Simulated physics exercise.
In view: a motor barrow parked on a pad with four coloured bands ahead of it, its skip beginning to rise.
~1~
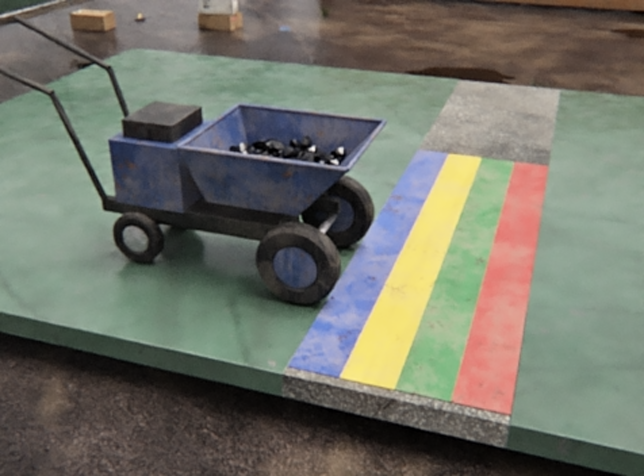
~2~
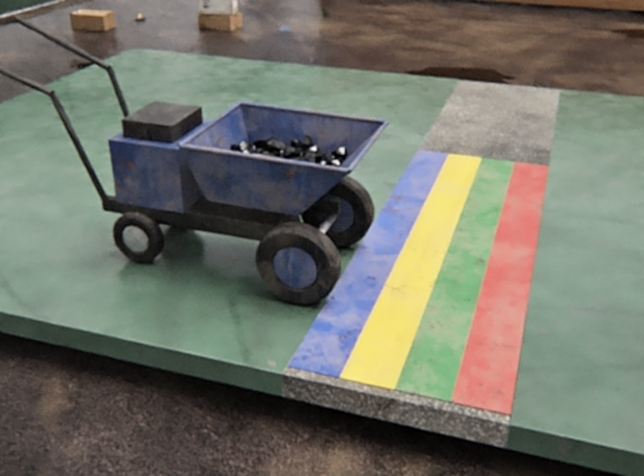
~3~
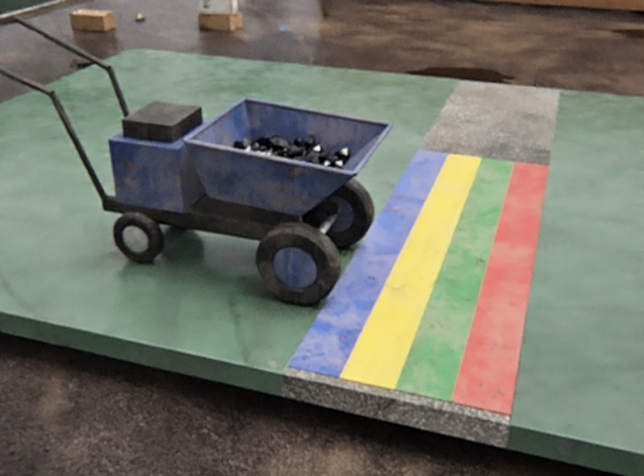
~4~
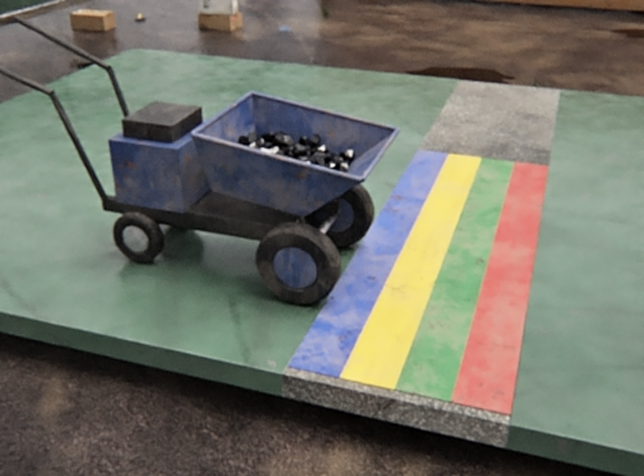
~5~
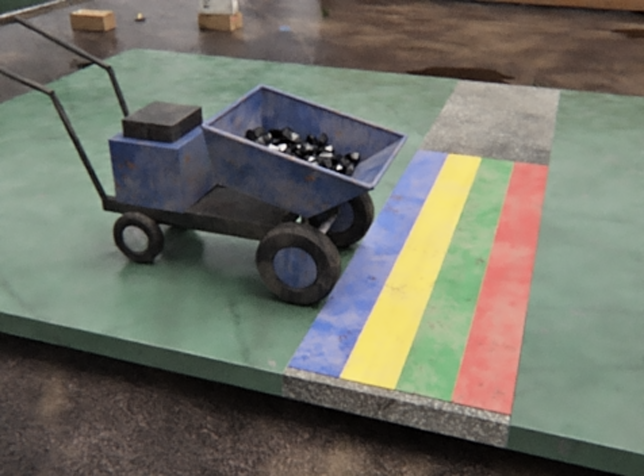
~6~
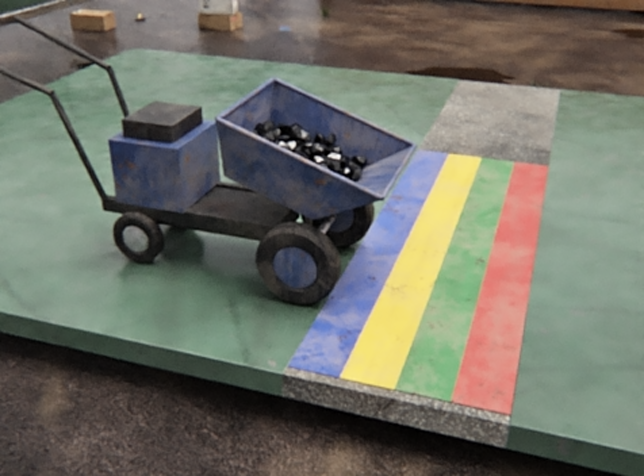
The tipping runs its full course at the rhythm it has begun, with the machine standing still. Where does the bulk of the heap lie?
The green strip carries the most.
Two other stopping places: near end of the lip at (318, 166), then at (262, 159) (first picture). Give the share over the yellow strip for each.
In turn 40 and 40 in a hundred.
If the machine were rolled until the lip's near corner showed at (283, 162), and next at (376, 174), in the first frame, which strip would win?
At the first place the strip in yellow, at the second that red strip.
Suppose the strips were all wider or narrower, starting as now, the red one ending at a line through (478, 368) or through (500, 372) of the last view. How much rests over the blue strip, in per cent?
First some 0, then 0 per cent.
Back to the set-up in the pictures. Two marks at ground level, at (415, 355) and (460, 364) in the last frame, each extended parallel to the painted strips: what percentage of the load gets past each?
In turn 80 and 30 in a hundred.
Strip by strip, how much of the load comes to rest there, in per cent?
Blue strip near 0; yellow strip near 5; green strip near 55; red strip near 30.
Soon after the last picture, skip tipped steeply; all in the skip.
A little later, skip tipped steeply; nearly all in the skip; a stray few over the yellow strip; a stray few over the green strip.
Later still, skip tipped right over; a small part in the skip; a stray few over the yellow strip; about half over the green strip; about a quarter over the red strip; a stray few off the paint.
By the end, skip tipped right over; a stray few in the skip; none over the blue strip; a small part over the yellow strip; about half over the green strip; about a quarter over the red strip; a small part off the paint.
